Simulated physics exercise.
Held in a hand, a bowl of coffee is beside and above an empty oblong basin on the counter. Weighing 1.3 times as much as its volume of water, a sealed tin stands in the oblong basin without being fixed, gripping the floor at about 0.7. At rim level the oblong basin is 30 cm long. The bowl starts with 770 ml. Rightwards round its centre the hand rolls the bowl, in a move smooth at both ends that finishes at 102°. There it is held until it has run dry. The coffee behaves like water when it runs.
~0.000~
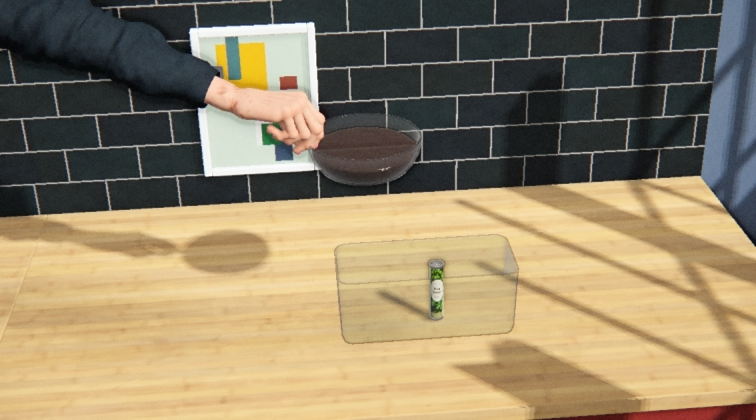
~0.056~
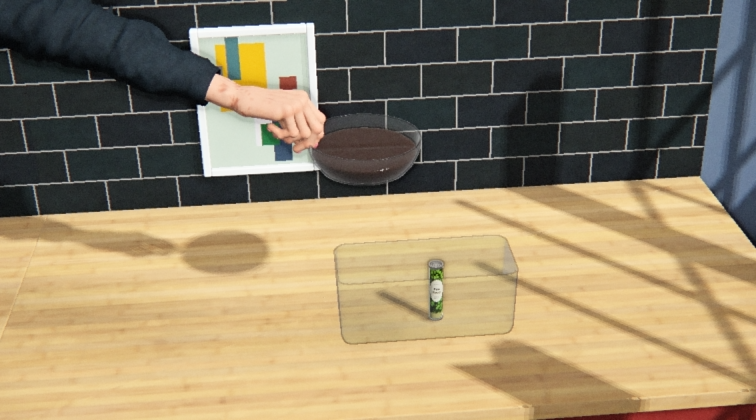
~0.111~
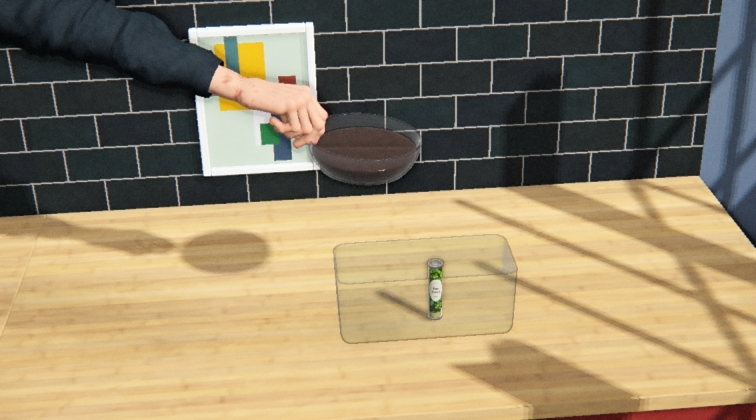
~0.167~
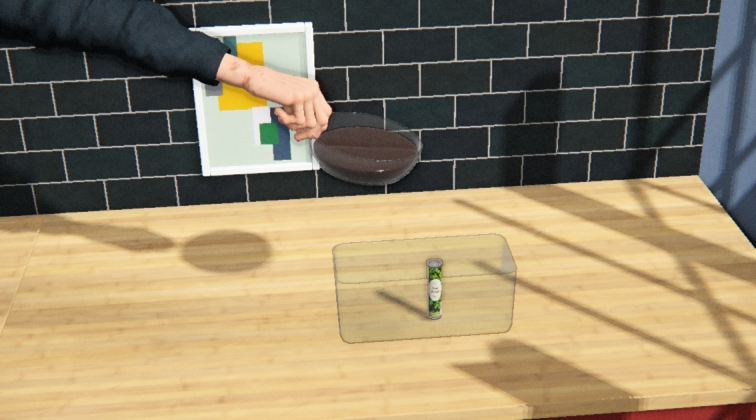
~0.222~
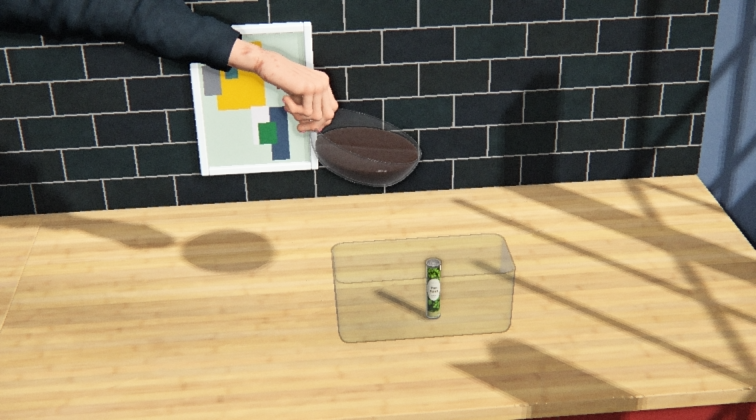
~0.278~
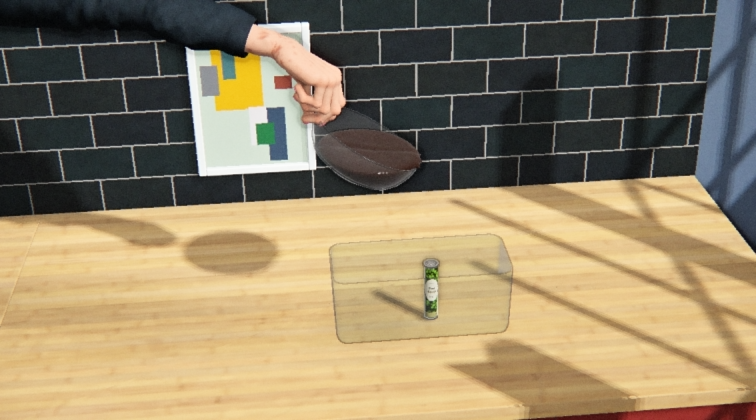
The clip shows a hand holding a glass bowl of dark coffee above a wooden counter, beside an empty clear oblong basin with a small green tin; the hand slowly rolls the bowl rightwards, and the coffee shifts toward its right rim.
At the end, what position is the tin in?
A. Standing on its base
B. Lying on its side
(A) Standing on its base.
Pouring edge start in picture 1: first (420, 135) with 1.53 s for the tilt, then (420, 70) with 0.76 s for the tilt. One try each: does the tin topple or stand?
In the first try it remains standing; in the second it comes down.
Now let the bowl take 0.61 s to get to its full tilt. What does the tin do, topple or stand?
Then the tin does not tip.
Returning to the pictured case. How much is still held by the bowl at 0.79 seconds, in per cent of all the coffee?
Around 0 in a hundred.
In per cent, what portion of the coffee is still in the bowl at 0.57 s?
I reckon about 10 in a hundred is still held.
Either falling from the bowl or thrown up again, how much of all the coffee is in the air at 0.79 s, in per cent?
Around 14 percent of it is airborne.
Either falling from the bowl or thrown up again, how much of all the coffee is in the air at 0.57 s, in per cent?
Around 58 percent.
Then, 0.57 s in, the tilt is 88° and 10 per cent is still to pour; the tin stands where it began.
Then, 0.79 s in, the tilt is 102° and 0 per cent is still to pour; the tin stands where it began.
Then, 1.01 s in, the tilt is 102° and 0 per cent is still to pour; the tin stands where it began.
Then, 1.26 s in, the tilt is 102° and 0 per cent is still to pour; the tin stands where it began.
Finally, the tin stands where it began.
